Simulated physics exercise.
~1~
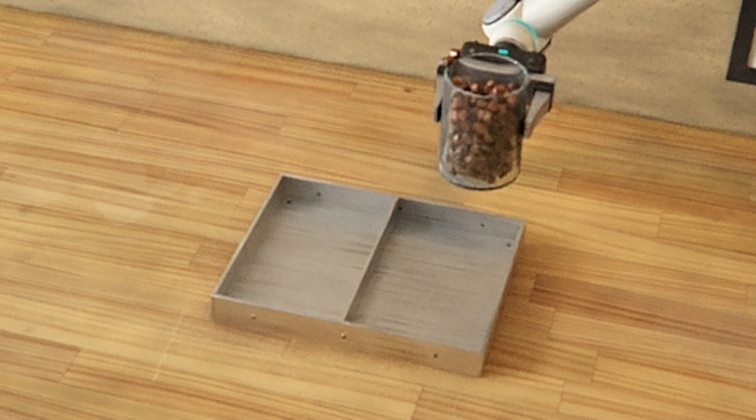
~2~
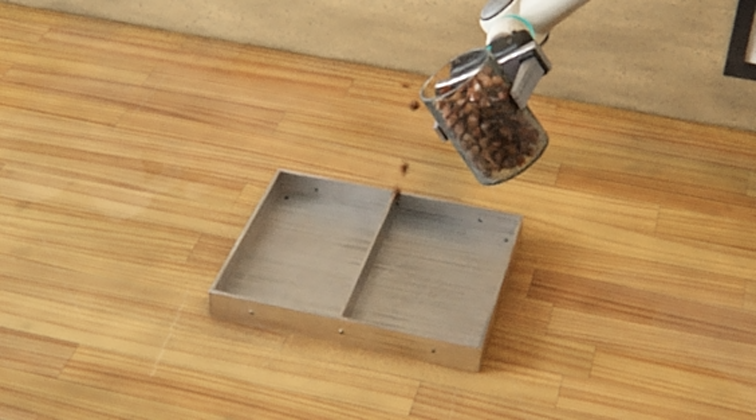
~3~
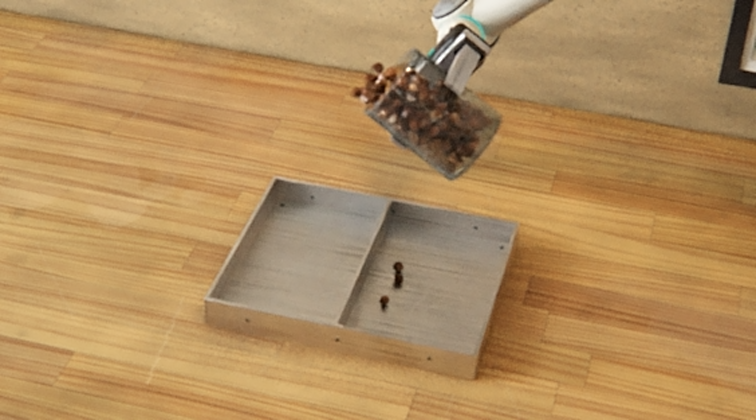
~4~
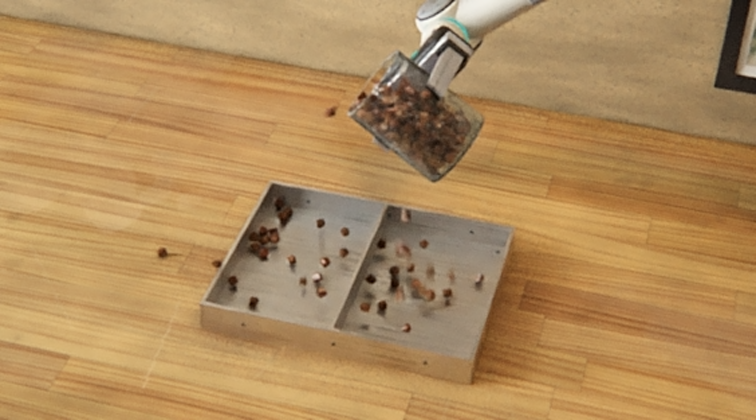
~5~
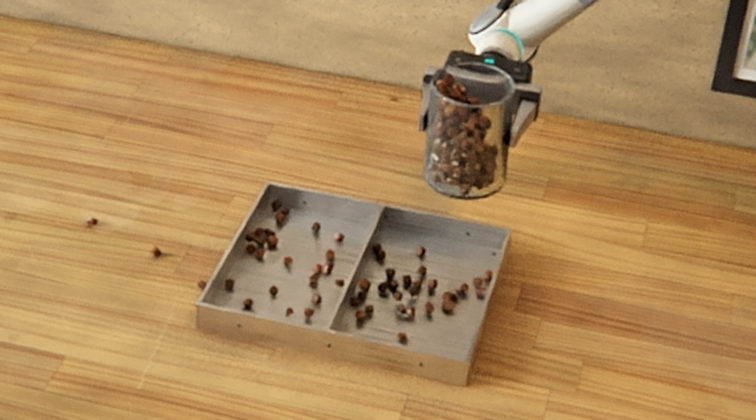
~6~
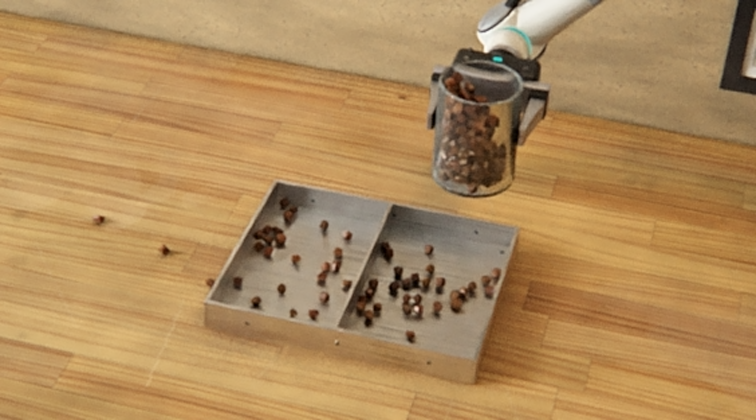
A robot arm tipped a clear cup of brown pellets to the left over a divided grey tray, shaking some into both sections and a few onto the wooden floor, then turned it upright and held it still, mostly full.
